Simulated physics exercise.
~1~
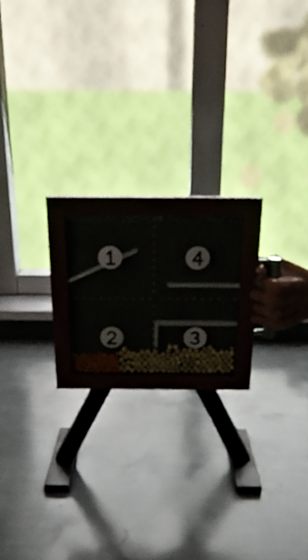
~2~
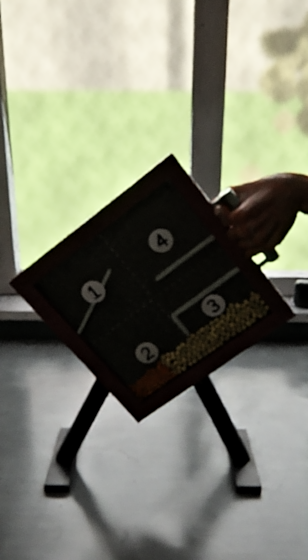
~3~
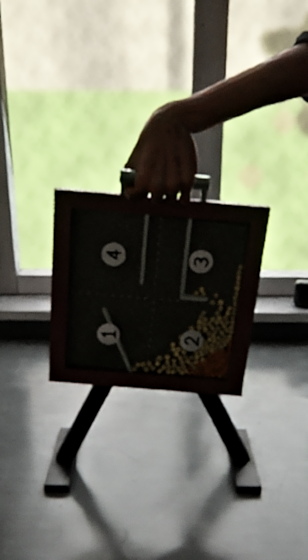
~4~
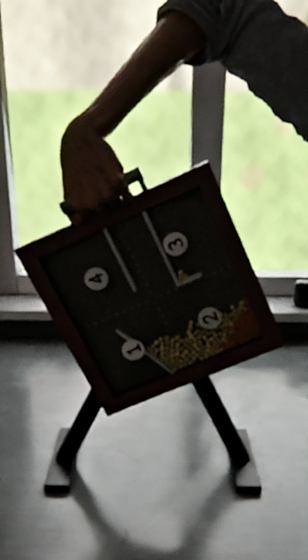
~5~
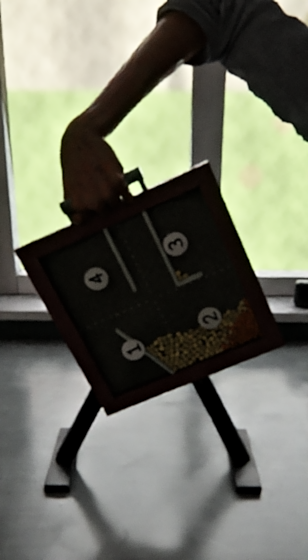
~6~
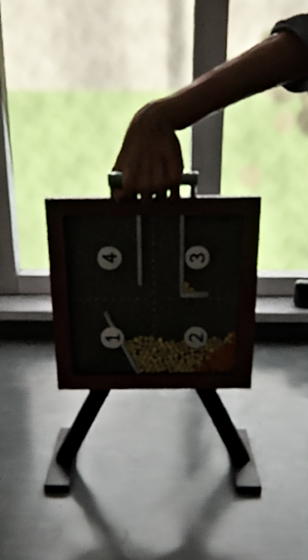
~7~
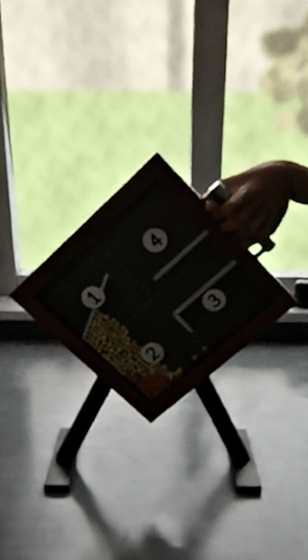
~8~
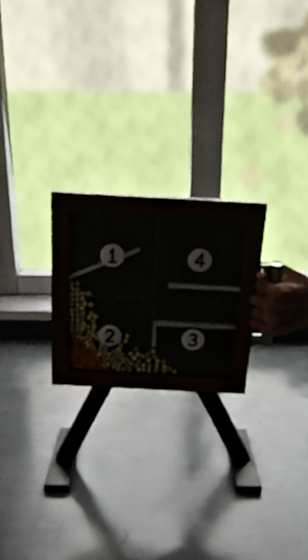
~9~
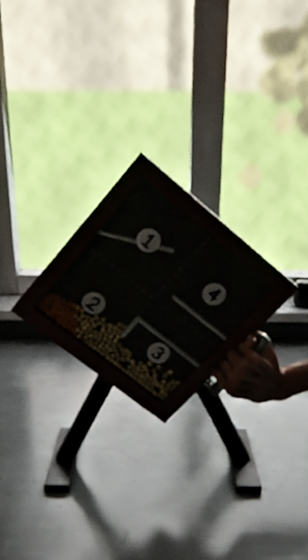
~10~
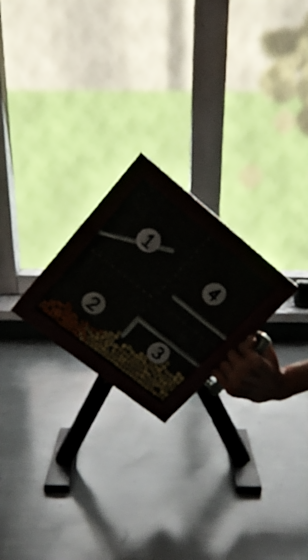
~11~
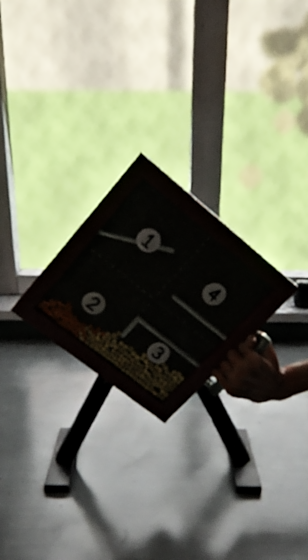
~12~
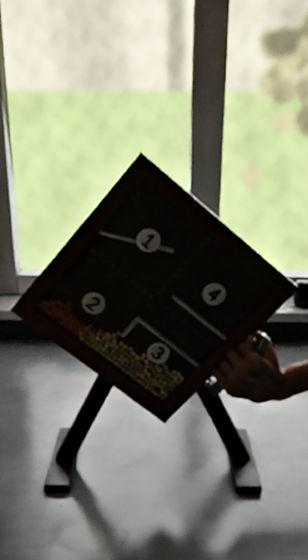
A square, dark-framed case of pale beans, some orange, stands on a two-legged stand before a window, its quarters numbered. A hand at its edge turns it anticlockwise, and the beans slide out of quarter three into quarter two. Past a quarter turn, the case pauses, with most beans in quarter two and some in quarter one. The hand then swings it back clockwise, and the beans pour down into quarter two as it passes level. It tilts on the other way and stops, leaving the beans resting in a slope, split about evenly between quarters two and three.
